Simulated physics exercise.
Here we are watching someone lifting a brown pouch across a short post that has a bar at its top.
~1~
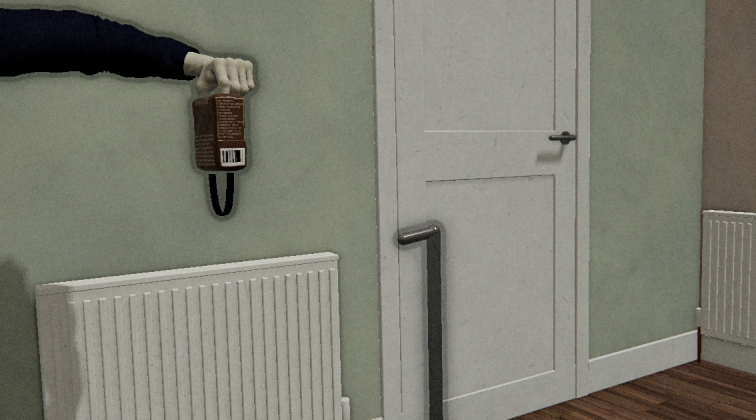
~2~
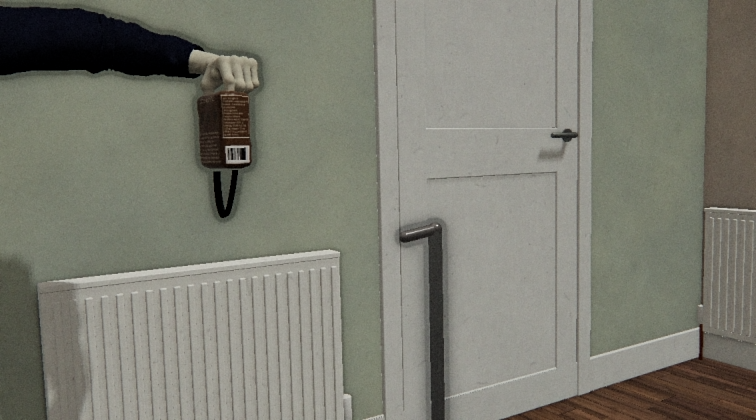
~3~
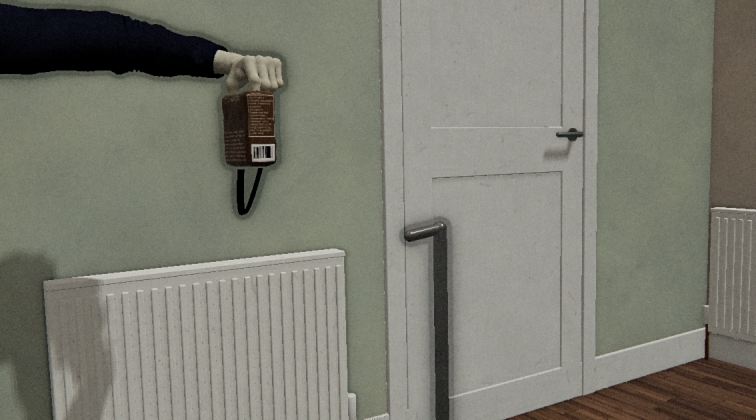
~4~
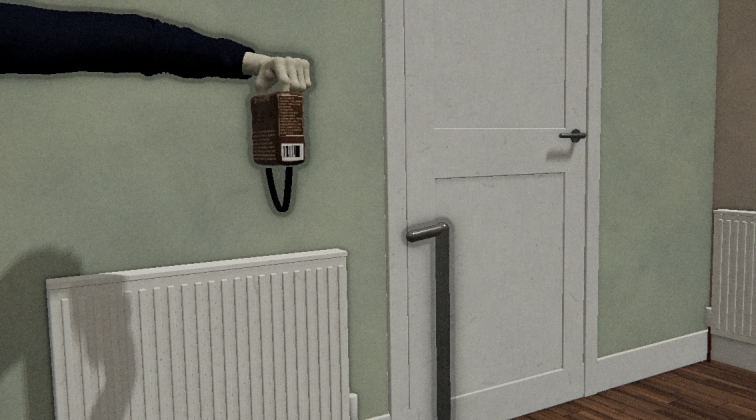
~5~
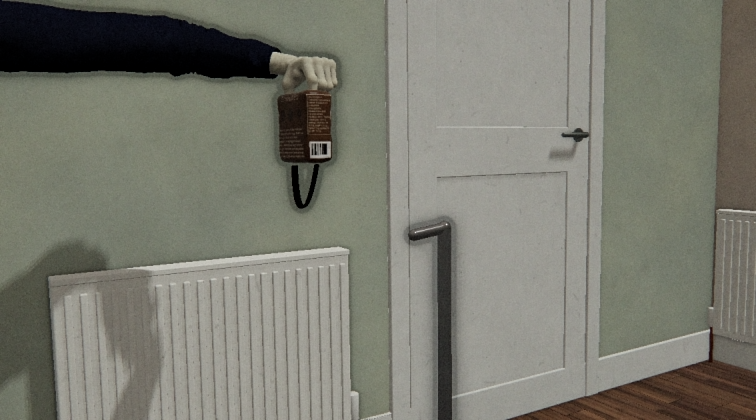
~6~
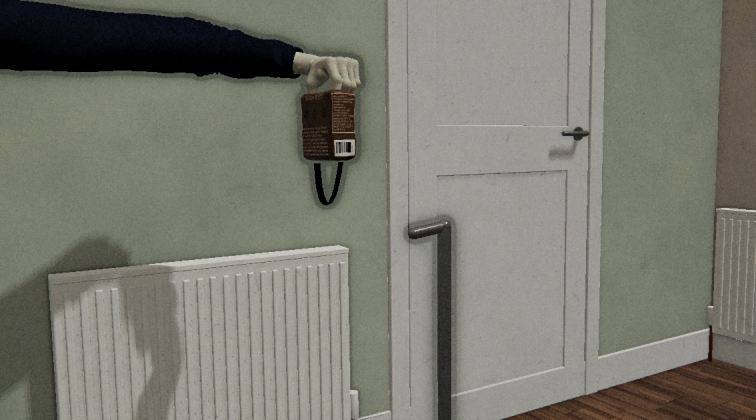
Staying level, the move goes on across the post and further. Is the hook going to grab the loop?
My guess is it will keep moving right past the post.
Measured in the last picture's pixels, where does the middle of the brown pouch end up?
About (553, 127).
Then, 0.52 s past the final frame, pouch nearing the post near (385, 127).
Then, 1.34 s past the final frame, pouch over the post near (465, 127).
Then, 2.16 s past the final frame, pouch past the post near (533, 127).
When it is over, pouch past the post near (553, 127). The brown pouch comes away clean.
